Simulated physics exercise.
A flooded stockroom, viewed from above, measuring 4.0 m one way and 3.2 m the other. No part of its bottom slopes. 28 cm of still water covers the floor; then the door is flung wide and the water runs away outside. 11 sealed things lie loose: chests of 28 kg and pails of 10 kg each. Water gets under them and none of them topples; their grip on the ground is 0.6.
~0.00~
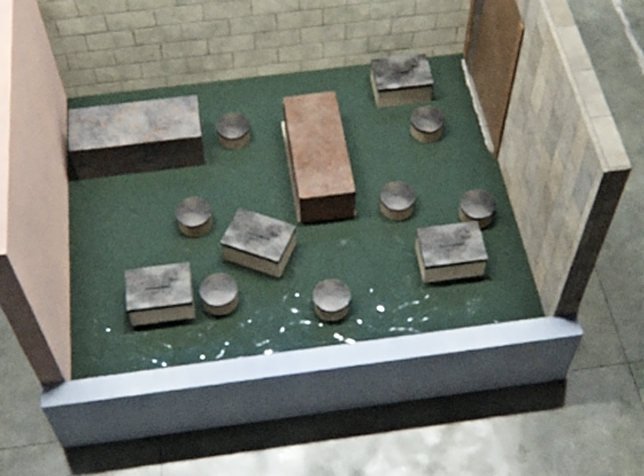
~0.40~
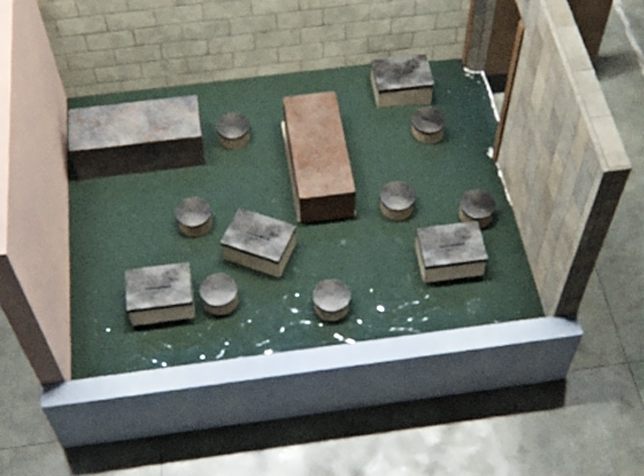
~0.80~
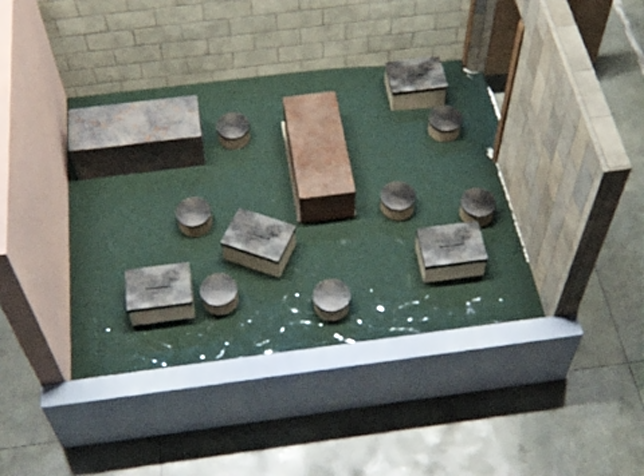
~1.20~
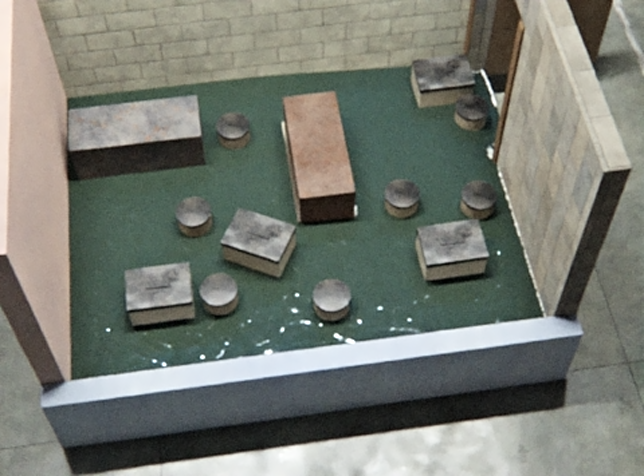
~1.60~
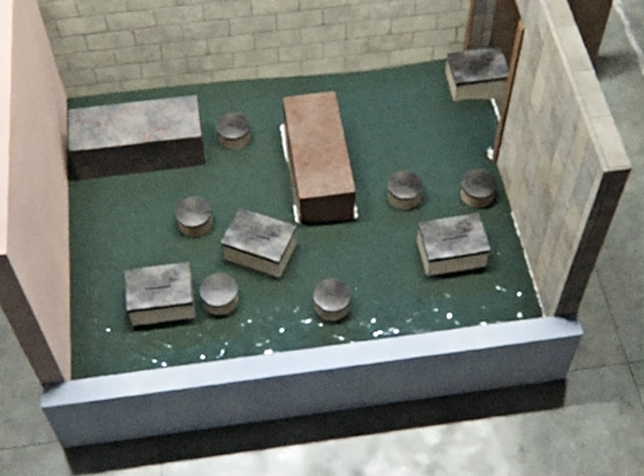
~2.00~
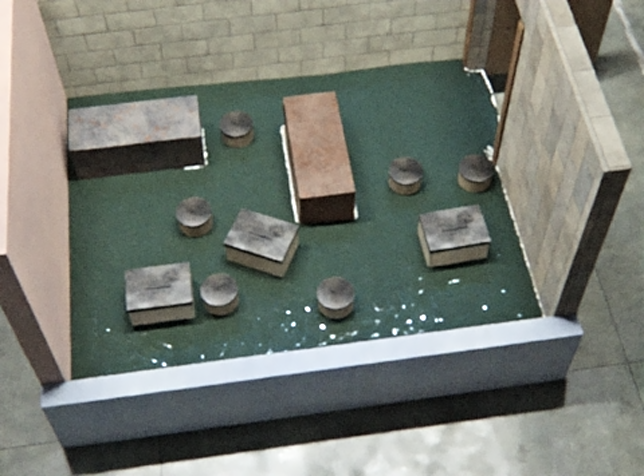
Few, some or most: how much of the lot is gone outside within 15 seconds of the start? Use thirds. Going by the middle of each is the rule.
It is two thirds or more.
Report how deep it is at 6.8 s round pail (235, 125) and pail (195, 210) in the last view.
First about 17 cm, second about 19 cm.
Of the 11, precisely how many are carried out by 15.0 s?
8.
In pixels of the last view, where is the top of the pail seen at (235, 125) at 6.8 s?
The top is close to pixel (467, 70).
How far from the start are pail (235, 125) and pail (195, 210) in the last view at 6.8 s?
Taking them in the order asked, 250 cm and then 50 cm.
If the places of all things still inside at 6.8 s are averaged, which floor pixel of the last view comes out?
Close to pixel (358, 228).
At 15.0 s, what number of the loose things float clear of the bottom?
At that point I count 0.
After 3.0 s 3 of 11 are out; 8 afloat.
After 6.8 s 5 of 11 are out; 6 afloat.
After 11.0 s 8 of 11 are out; 3 afloat.
After 15.0 s 8 of 11 are out; 0 afloat.
